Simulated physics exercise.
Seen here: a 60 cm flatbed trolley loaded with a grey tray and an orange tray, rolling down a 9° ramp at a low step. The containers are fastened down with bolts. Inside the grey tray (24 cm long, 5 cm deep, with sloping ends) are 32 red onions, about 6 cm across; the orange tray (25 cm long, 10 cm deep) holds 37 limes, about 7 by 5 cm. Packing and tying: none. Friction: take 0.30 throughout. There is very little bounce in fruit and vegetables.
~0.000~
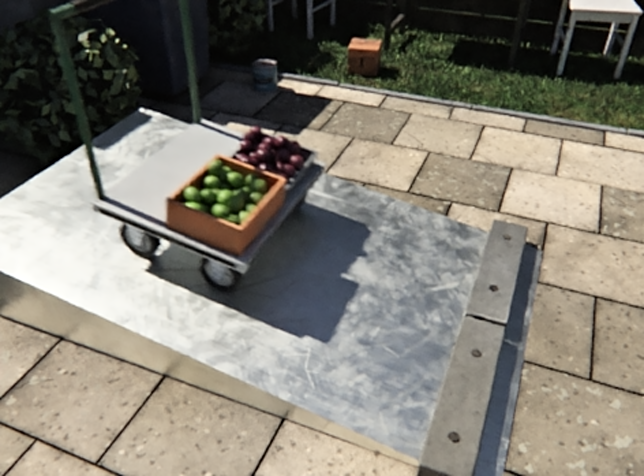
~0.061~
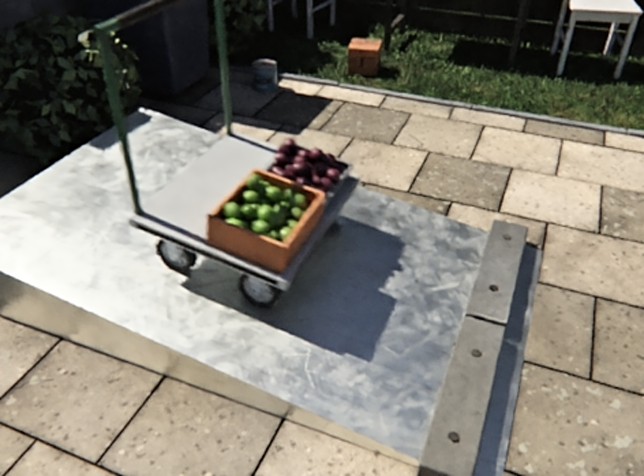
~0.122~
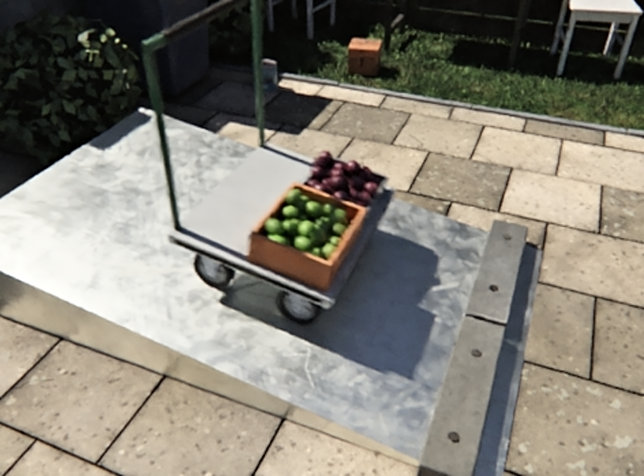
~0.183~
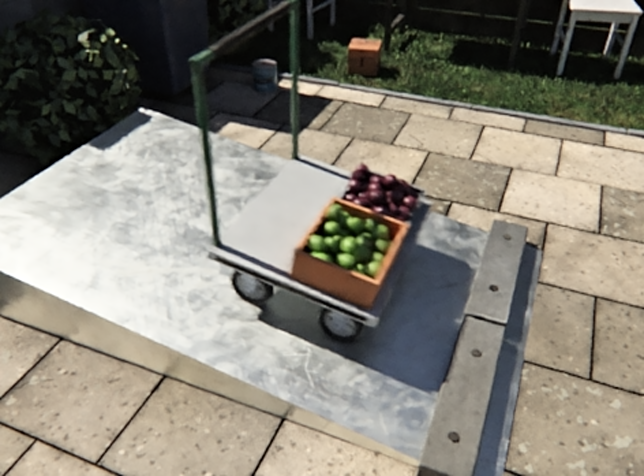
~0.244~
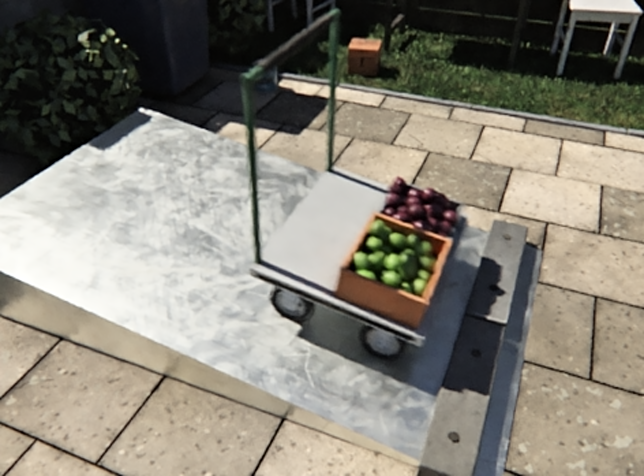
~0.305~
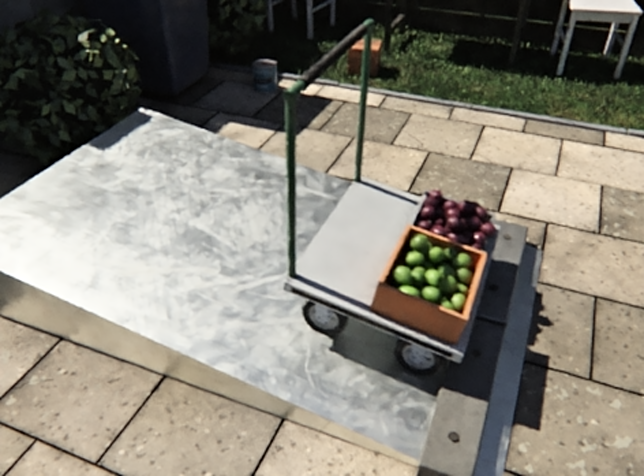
On a sunny paved patio, a flatbed trolley with a green-framed handle, carrying an orange box of limes beside a heap of red onions, rolled down a metal ramp toward the right.
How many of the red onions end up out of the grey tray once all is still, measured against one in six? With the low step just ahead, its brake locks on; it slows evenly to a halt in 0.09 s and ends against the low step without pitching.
More than one in six do.
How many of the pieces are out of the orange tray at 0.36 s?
Roughly 0 for the orange tray.
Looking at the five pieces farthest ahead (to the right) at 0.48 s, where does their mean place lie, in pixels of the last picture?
I'd say near (564, 270).
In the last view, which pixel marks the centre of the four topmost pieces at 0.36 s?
Looks like somewhere near (452, 250).
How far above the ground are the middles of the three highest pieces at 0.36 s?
I'd put it close to 40 cm.
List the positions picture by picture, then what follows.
In the first frame (we follow the rim corner now nearest the camera), grey tray (its farthest corner) at (259, 131); orange tray at (239, 227); 77 cm still to roll; nothing out yet.
Grey tray at (292, 143); orange tray at (282, 245); 62 cm still to roll, in the second frame.
Grey tray at (327, 155); orange tray at (328, 263); 46 cm still to roll, in the third frame.
Grey tray at (362, 168); orange tray at (374, 281); 31 cm still to roll, in the fourth frame.
Grey tray at (399, 181); orange tray at (423, 301); 15 cm still to roll, in the fifth frame.
Grey tray at (429, 191); orange tray at (463, 317); stopping; nothing out yet, in the sixth frame.
After 0.36 s, 4 of 32 out of the grey tray and 0 of 37 out of the orange tray.
After 0.48 s, 12 of 32 out of the grey tray and 1 of 37 out of the orange tray.
After 0.71 s, 15 of 32 out of the grey tray and 2 of 37 out of the orange tray.
When it is over (at 1.21 s), 15 of 32 out of the grey tray and 3 of 37 out of the orange tray. Asked share, 15 of 32, 47 per cent.
